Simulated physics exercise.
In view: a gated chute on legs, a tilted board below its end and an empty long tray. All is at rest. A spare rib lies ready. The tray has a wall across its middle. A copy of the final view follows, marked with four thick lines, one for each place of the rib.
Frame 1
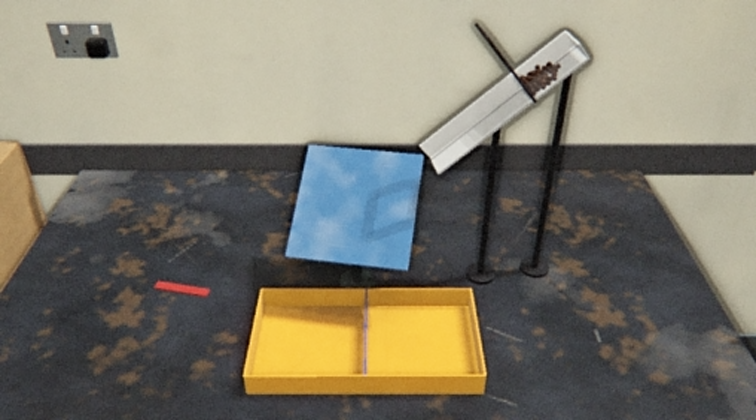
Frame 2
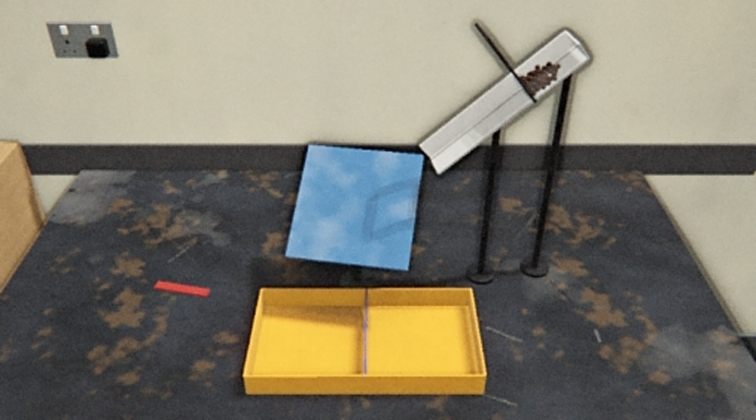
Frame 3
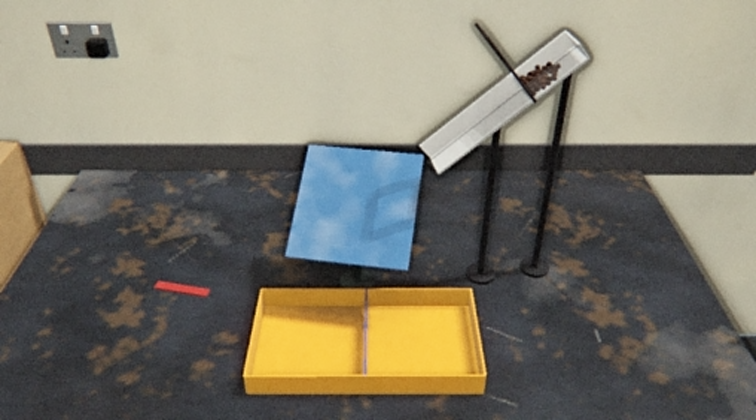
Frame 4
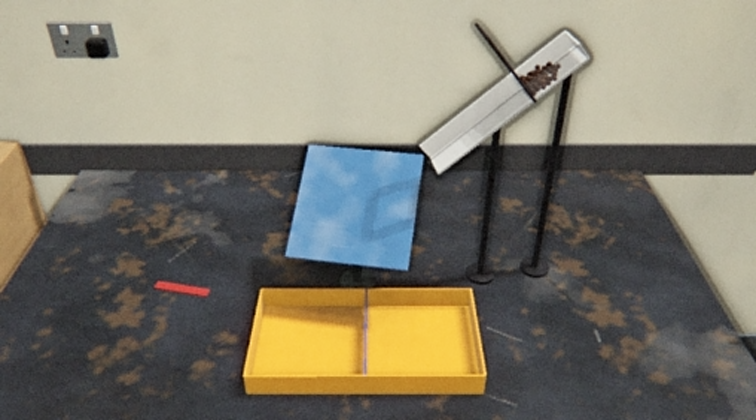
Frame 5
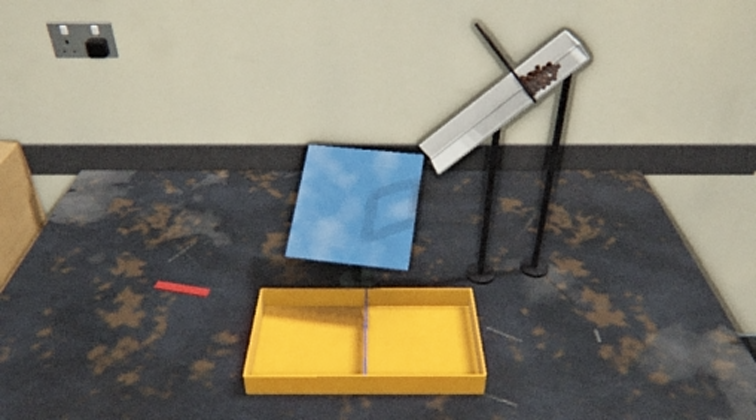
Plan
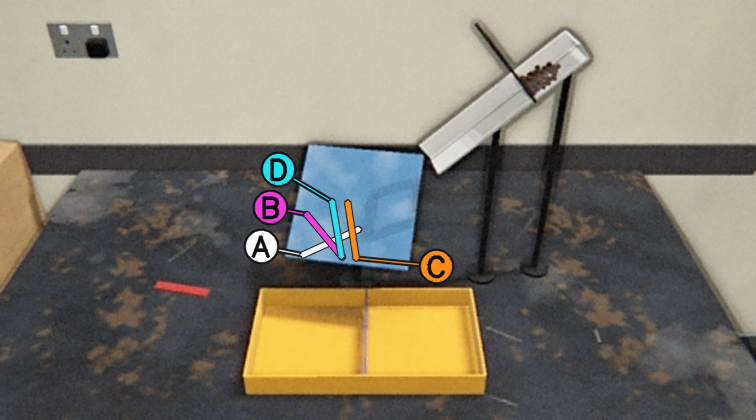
On a dark, stained tabletop, small brown berries sat behind the gate of a raised, sloping chute, above a tilted blue board and an empty yellow tray with a middle wall, and nothing moved.
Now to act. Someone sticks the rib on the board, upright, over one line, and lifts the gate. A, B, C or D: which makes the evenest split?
The answer is line C.
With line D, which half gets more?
More lands on the left.
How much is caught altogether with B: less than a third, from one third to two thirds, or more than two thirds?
Line B gives more than two thirds.
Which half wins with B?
Left.
On the marked copy, line A from (358, 229) to (303, 254); line B from (306, 214) to (342, 257); line C from (347, 202) to (356, 258); line D from (332, 201) to (341, 256).
With A, of what is caught, nearly all in the left half, a small part in the right.
With B, of what is caught, nearly all in the left half, a stray few in the right.
With C, of what is caught, about half in the left half, about half in the right.
With D, of what is caught, most in the left half, a small part in the right.
